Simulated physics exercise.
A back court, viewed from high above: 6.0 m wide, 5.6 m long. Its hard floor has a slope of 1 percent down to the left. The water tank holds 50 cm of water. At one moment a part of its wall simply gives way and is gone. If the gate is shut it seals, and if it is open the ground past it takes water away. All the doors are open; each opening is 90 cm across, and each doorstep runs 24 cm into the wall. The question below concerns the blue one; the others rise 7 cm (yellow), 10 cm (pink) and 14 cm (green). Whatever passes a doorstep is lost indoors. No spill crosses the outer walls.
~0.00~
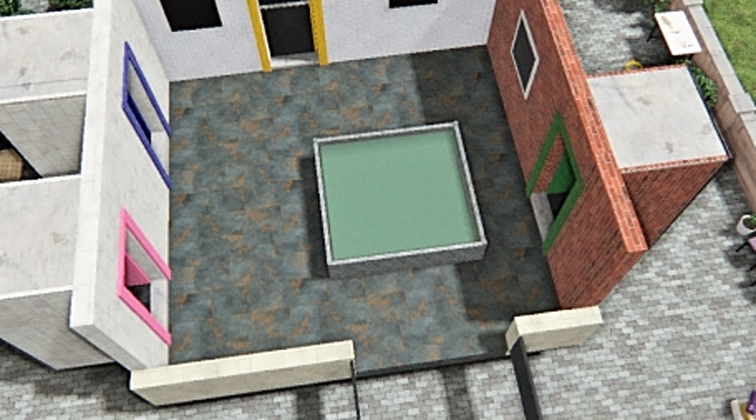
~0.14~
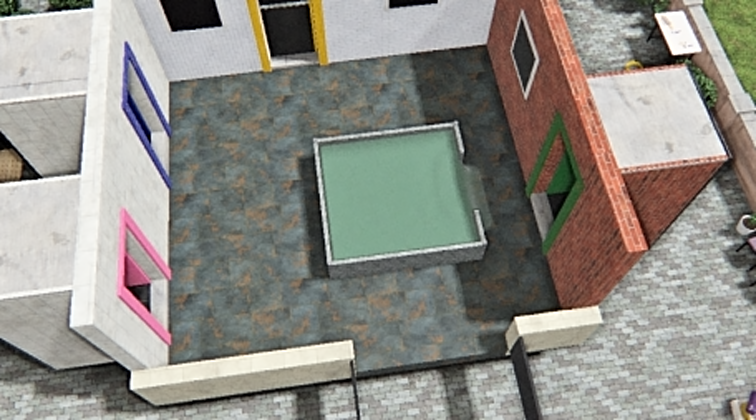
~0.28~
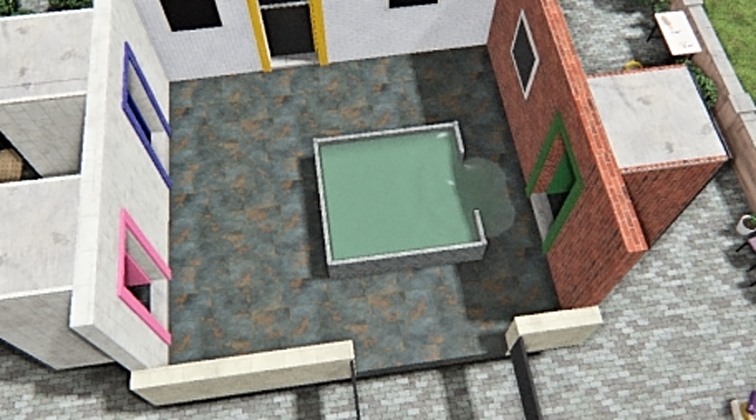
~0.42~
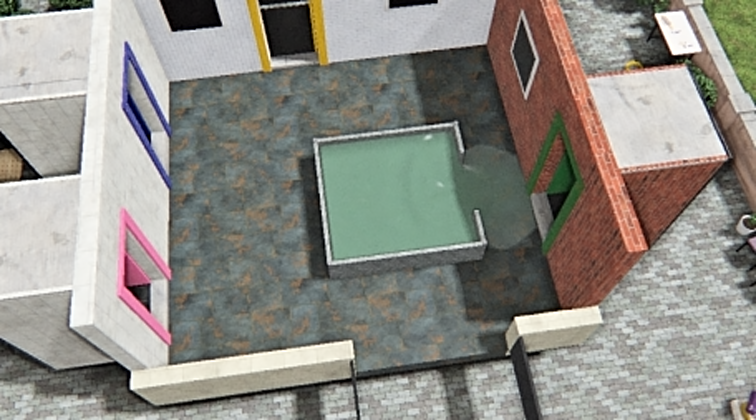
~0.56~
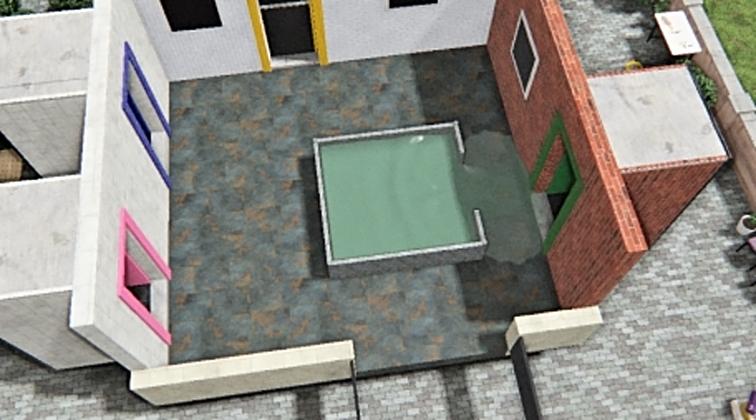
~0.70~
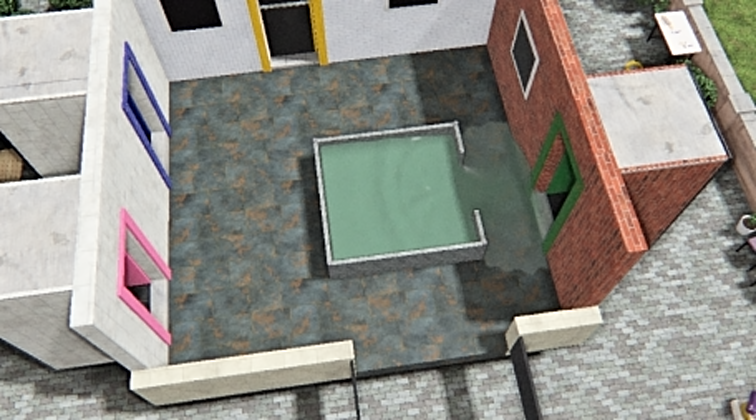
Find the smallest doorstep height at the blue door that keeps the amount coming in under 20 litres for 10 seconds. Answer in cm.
The smallest height is roughly 6 cm.
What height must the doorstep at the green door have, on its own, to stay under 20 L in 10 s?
At green, about 29 cm.
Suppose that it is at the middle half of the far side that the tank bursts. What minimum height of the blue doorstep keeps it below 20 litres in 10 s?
Some 8.0 centimetres.
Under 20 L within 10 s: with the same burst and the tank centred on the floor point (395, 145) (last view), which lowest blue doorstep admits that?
Minimum: Approx. 6.5 cm.
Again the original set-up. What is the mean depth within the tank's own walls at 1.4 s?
Averaged depth comes out at about 39 cm.
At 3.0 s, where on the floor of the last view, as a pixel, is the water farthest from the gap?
At about (305, 66).
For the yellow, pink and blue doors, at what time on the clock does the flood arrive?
Arrives: Yellow 3.0 s / pink 5.5 s / blue 5.5 s.
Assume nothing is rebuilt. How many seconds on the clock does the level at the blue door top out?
Near 9.0 seconds.
After 1.4 s water covers 15 % of the floor, deepest (36 cm) near (513, 184); it has not reached the blue door.
After 3.0 s water covers 35 % of the floor, deepest (26 cm) near (515, 193); it has not reached the blue door.
After 10.0 s water covers 95 % of the floor, deepest (11 cm) near (169, 382); 8 cm at the blue door, 0 litres in over its 22 cm doorstep.
At the blue door as built, the water arrived by 5.3 s and peaked near 10 cm at 8.8 s.
Run again over the same 10 s with other heights there, 31 litres in over 5 cm, 9 litres over 7 cm. The limit of 20 litres is kept from about 6 cm up.
